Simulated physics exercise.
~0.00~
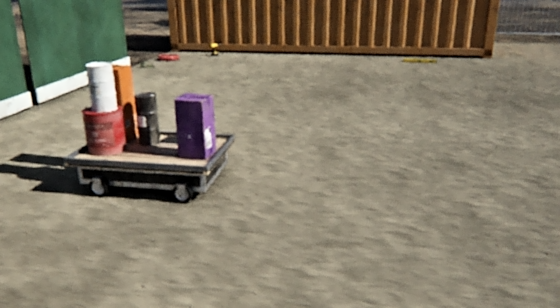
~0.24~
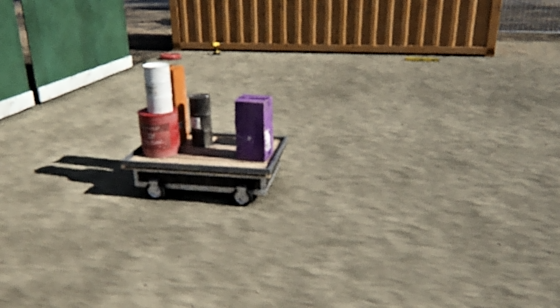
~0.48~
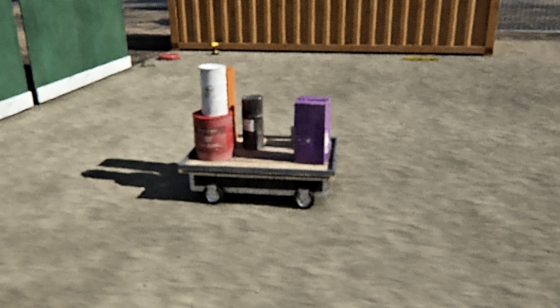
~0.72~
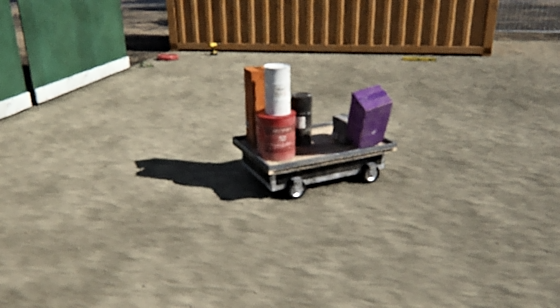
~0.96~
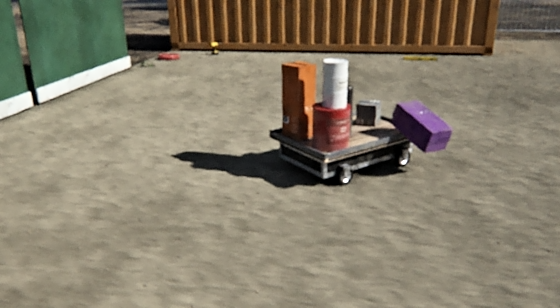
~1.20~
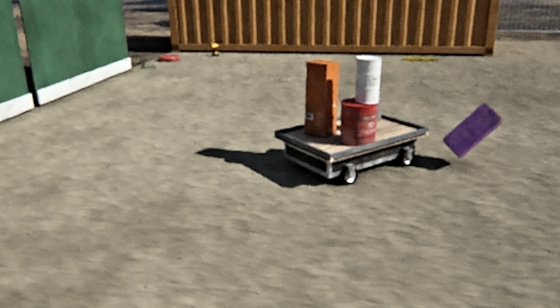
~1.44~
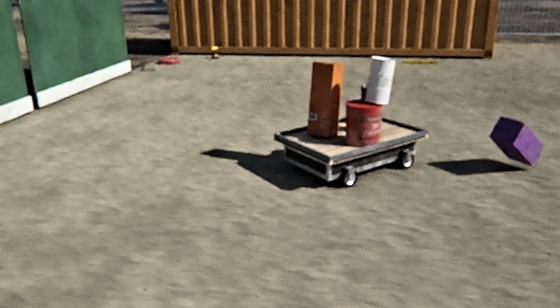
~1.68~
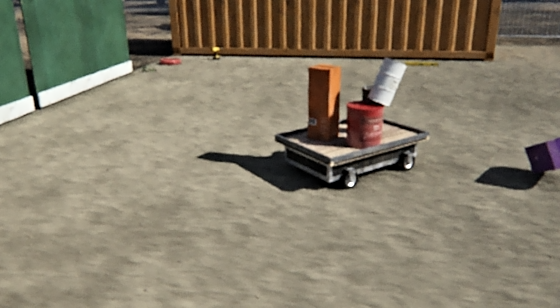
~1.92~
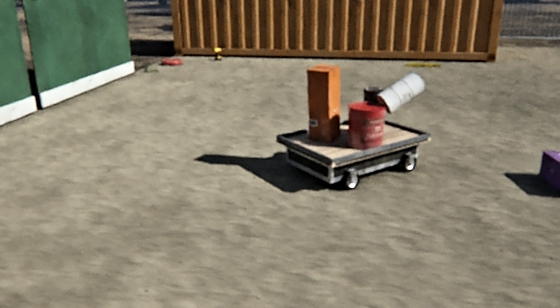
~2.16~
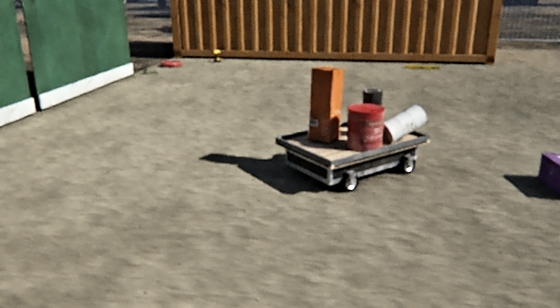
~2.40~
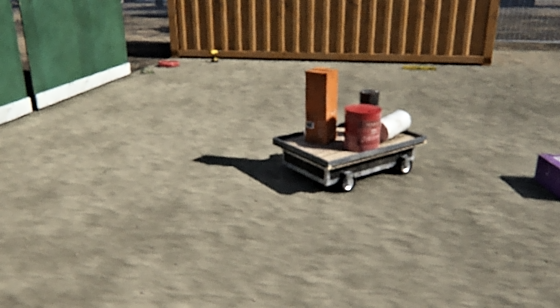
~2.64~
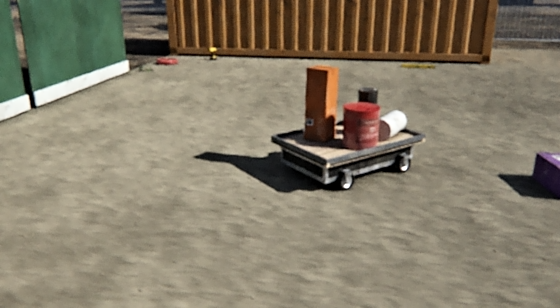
A low cart carrying a white canister, a red pail, an orange box, a black canister and a tall purple box rolls rightward across a sandy yard, seen from slightly above by a gently swaying camera. Green panels stand at left and an orange-brown container behind. As the cart turns away, the purple box leans, topples off its right side and tumbles across the ground. The cart stops, and the white canister tips rightward and falls onto the deck. Finally, the purple box lies at the right edge, while the pail, orange box and black canister remain upright aboard.
